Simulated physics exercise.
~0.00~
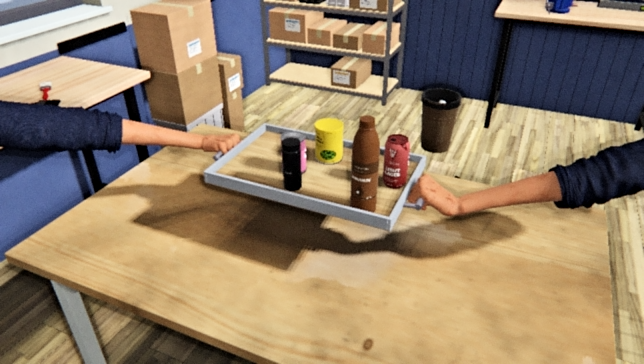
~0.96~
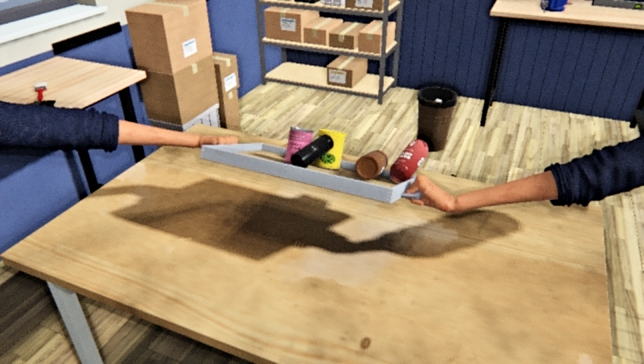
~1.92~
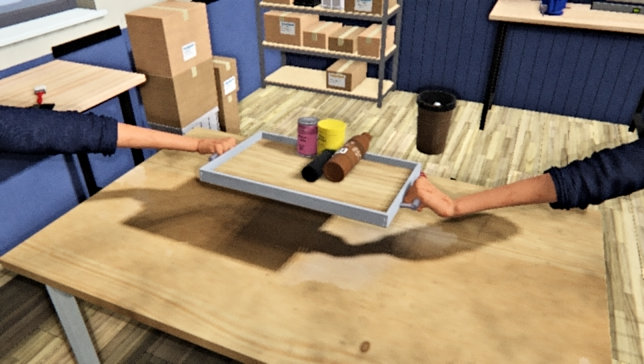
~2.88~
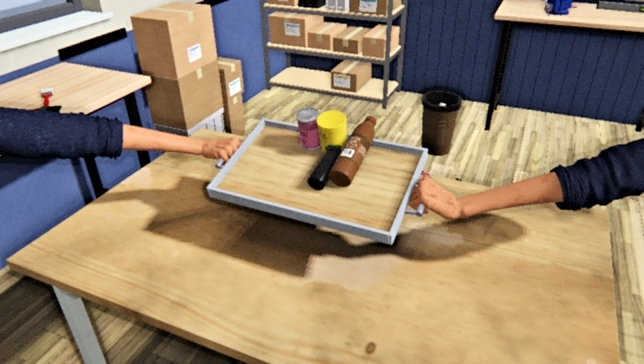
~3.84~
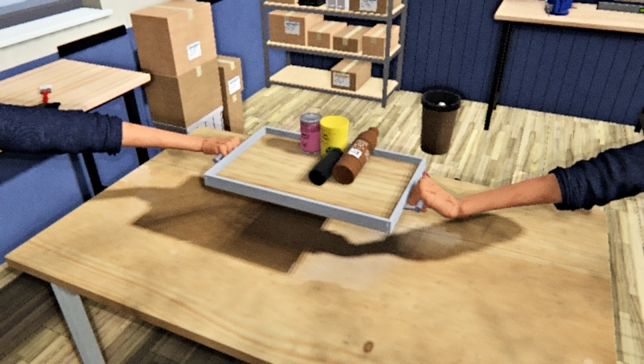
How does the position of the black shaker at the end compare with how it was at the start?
At the start the black shaker stood upright on the tray, but by the end it was lying on its side next to the brown bottle.
